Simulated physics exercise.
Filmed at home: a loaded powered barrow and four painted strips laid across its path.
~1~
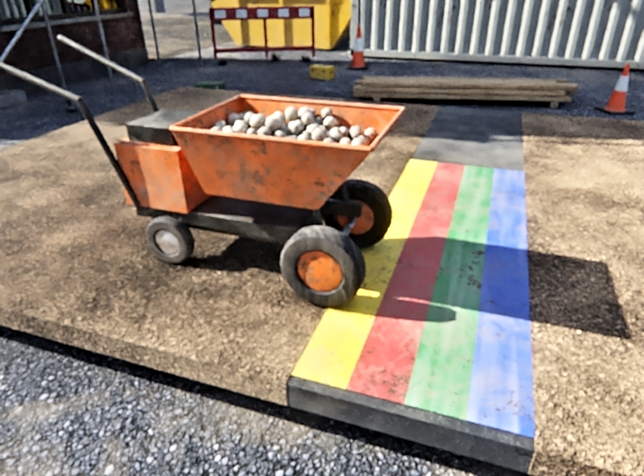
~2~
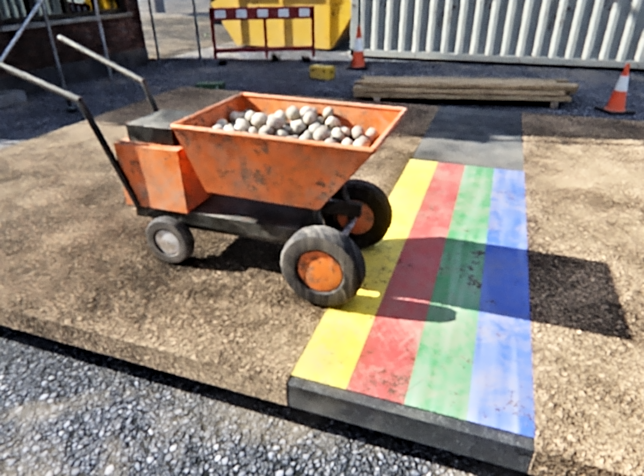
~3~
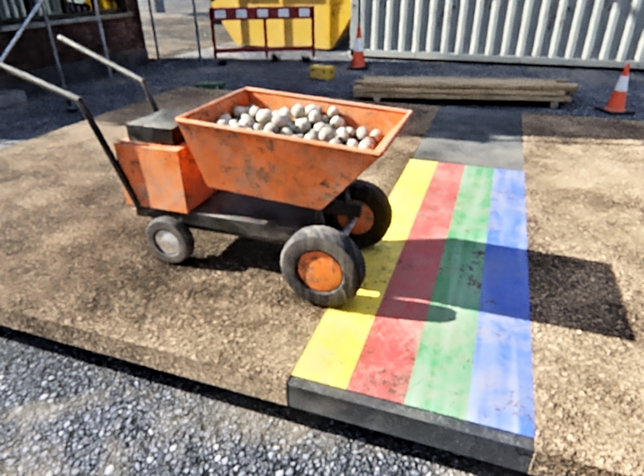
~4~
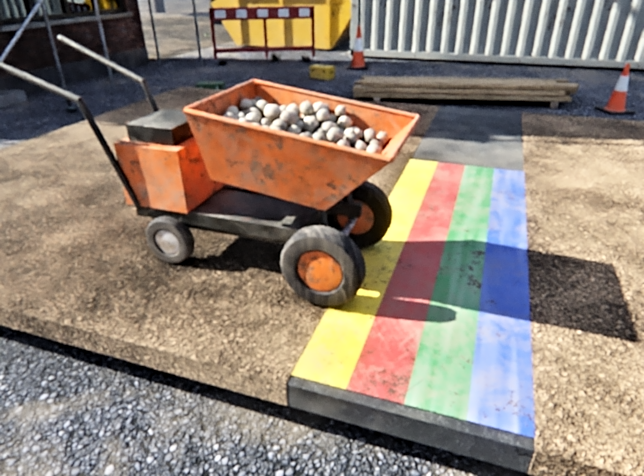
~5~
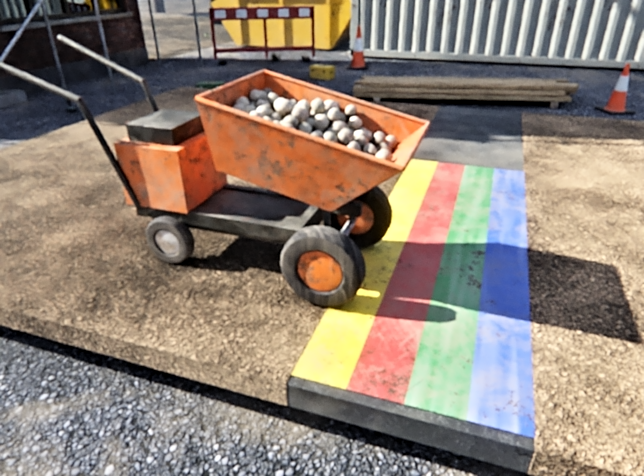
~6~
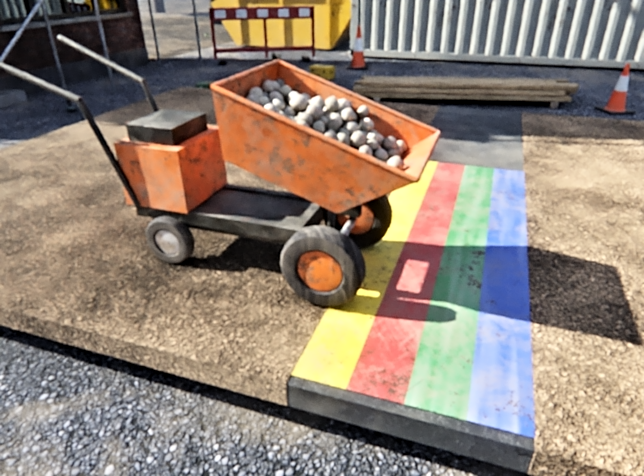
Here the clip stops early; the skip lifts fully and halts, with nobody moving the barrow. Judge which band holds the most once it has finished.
Most on it: Blue.
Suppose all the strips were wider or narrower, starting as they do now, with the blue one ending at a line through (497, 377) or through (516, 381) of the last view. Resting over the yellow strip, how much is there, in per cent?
Close to 0 percent, and close to 0 percent.
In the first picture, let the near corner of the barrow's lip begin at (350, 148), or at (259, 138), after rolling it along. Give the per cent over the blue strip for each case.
First try: Some 30 %; second try: 10 %.
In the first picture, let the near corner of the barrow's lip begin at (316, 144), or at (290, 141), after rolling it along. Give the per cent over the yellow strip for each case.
Position 1: Near 0 %; position 2: Near 0 %.
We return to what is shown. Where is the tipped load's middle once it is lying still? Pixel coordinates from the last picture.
Near (513, 295).
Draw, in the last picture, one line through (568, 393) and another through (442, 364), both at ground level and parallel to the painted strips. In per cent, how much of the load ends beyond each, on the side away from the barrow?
In turn 10 and 70 in a hundred.
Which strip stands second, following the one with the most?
The strip in second place is the strip in green.
Shortly afterwards, skip tipped steeply; the whole lot in the skip.
Next, skip tipped steeply; the bulk in the skip; only a few over the green strip; a little over the blue strip; only a few falling; only a few off the paint.
Some moments later, skip tipped right over; near a third in the skip; a little over the green strip; near a third over the blue strip; near a quarter off the paint.
In the end, skip tipped right over; near a quarter in the skip; none at all over the yellow strip; none at all over the red strip; a little over the green strip; near a third over the blue strip; near a quarter off the paint.
